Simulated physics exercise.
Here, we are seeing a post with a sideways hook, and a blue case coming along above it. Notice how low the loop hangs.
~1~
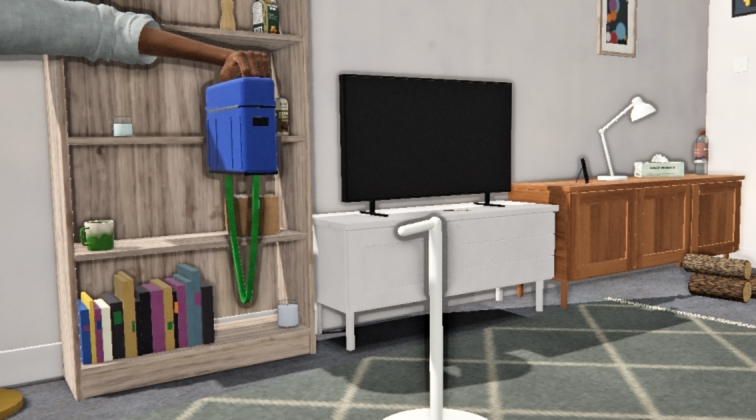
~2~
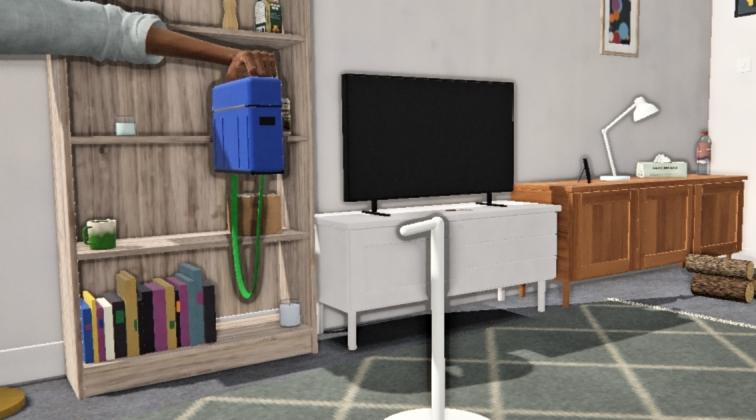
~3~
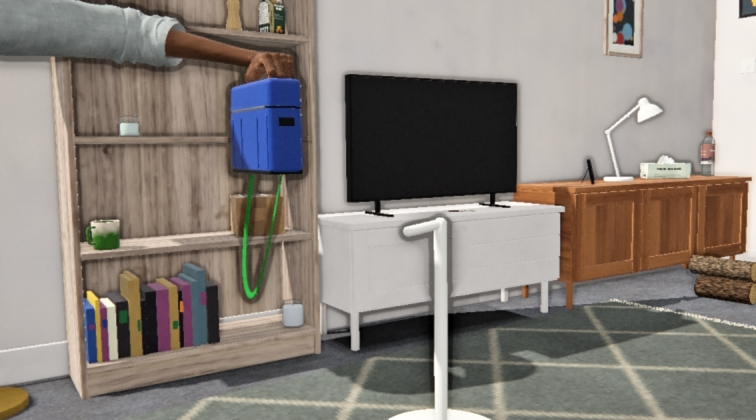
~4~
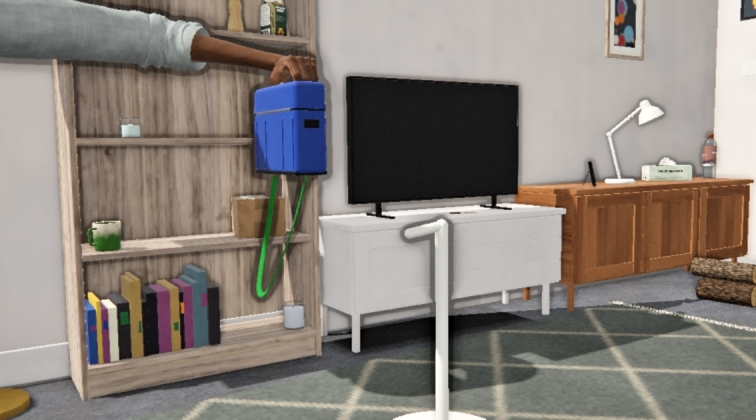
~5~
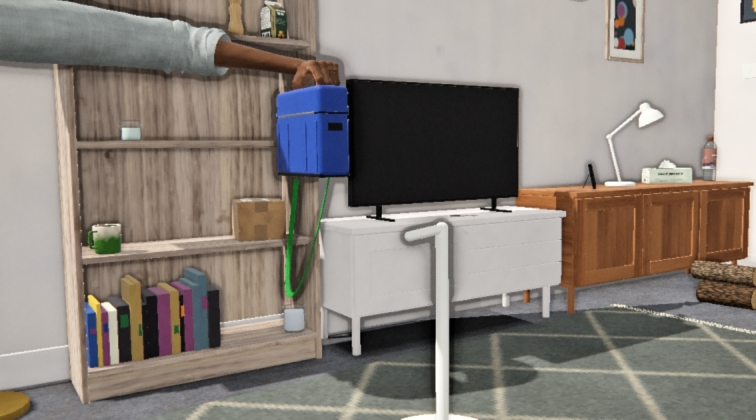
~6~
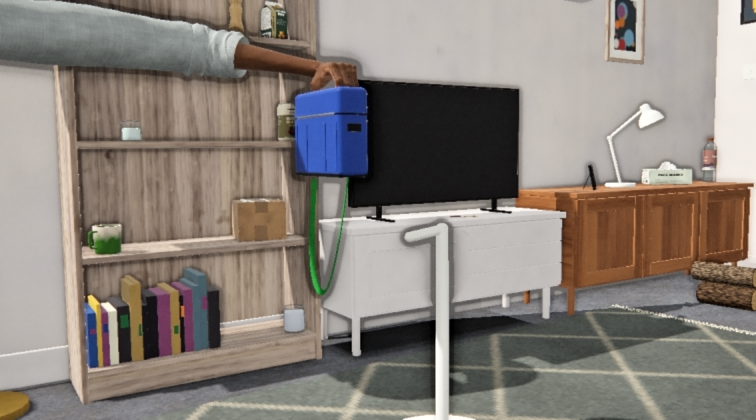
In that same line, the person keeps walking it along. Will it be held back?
I'm predicting a hang-up at the post.
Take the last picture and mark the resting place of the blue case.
Its centre ends up at (504, 135).
Then, 0.24 s on from there, case nearing the post near (365, 134).
Then, 0.72 s on from there, case over the post near (428, 135).
Then, 1.18 s on from there, case past the post near (482, 135).
In the end, case past the post near (504, 135); loop tight round the post, hand stopped. The blue case gets caught.
